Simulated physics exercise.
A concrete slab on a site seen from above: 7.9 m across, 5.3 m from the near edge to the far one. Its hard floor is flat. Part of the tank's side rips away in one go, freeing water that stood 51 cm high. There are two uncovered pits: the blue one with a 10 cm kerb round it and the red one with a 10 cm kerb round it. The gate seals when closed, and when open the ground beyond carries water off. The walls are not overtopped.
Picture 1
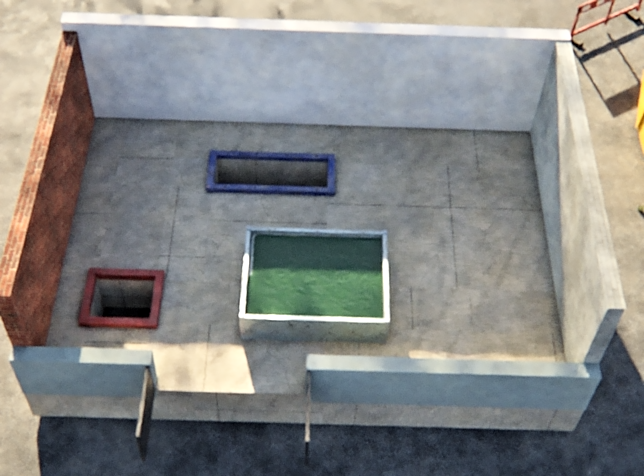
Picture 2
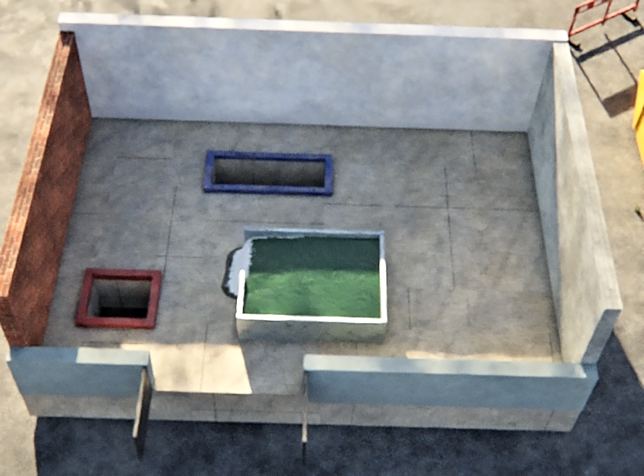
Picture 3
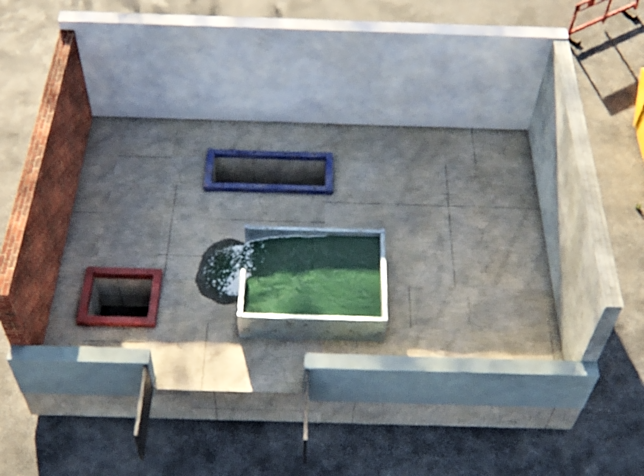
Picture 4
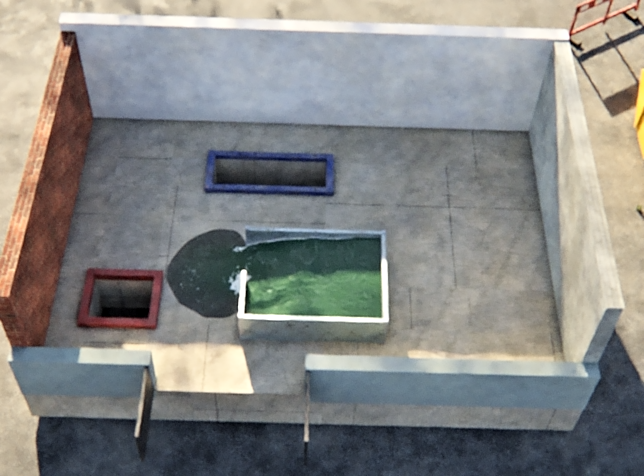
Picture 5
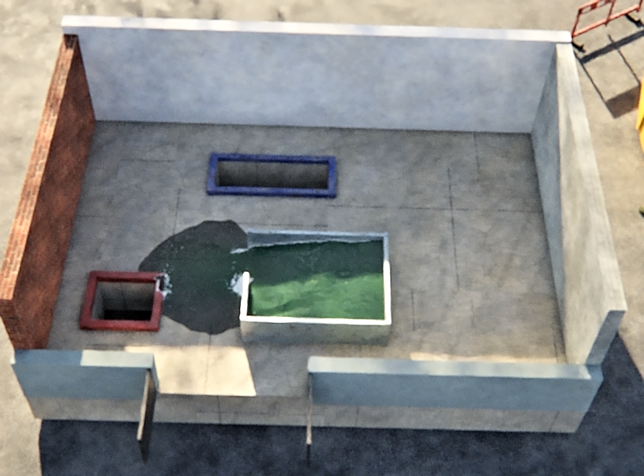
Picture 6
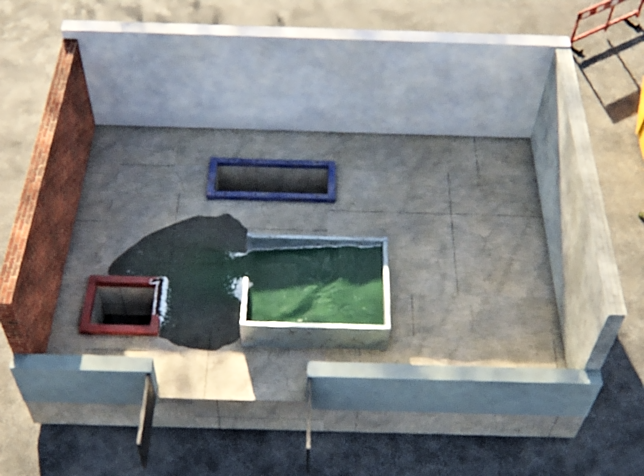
A walled concrete yard held a tank of green water until its left side gave way, and water poured out leftward, spreading across the floor in a widening dark patch that reached the red-rimmed pit.
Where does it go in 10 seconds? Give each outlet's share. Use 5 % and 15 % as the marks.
The gate opening takes from 5 to 15 %; the blue pit takes under 5 %; the red pit takes from 5 to 15 %.
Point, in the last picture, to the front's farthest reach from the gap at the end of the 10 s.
Around (523, 140).
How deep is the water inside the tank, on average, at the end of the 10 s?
Roughly 10 cm on average.
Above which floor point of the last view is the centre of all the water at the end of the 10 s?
At about (248, 240).
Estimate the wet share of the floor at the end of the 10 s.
Near 65 per cent is wet.
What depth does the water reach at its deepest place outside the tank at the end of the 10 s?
Roughly 9 cm.
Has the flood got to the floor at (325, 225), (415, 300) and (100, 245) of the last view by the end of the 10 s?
In turn: Wet, not reached, under water.
A moment later water covers 15 % of the floor and is deepest (30 cm) near (244, 277); gone so far, the gate opening 0 %, the blue pit 0 %, the red pit 2 %.
Soon after water covers 25 % of the floor and is deepest (25 cm) near (244, 277); gone so far, the gate opening 0 %, the blue pit 0 %, the red pit 4 %.
Next water covers 30 % of the floor and is deepest (22 cm) near (94, 134); gone so far, the gate opening 2 %, the blue pit 0 %, the red pit 7 %.
Later on water covers 45 % of the floor and is deepest (13 cm) near (85, 179); gone so far, the gate opening 5 %, the blue pit 0 %, the red pit 8 %.
At the end water covers 65 % of the floor and is deepest (9 cm) near (61, 290); gone so far, the gate opening 11 %, the blue pit 0 %, the red pit 8 %.
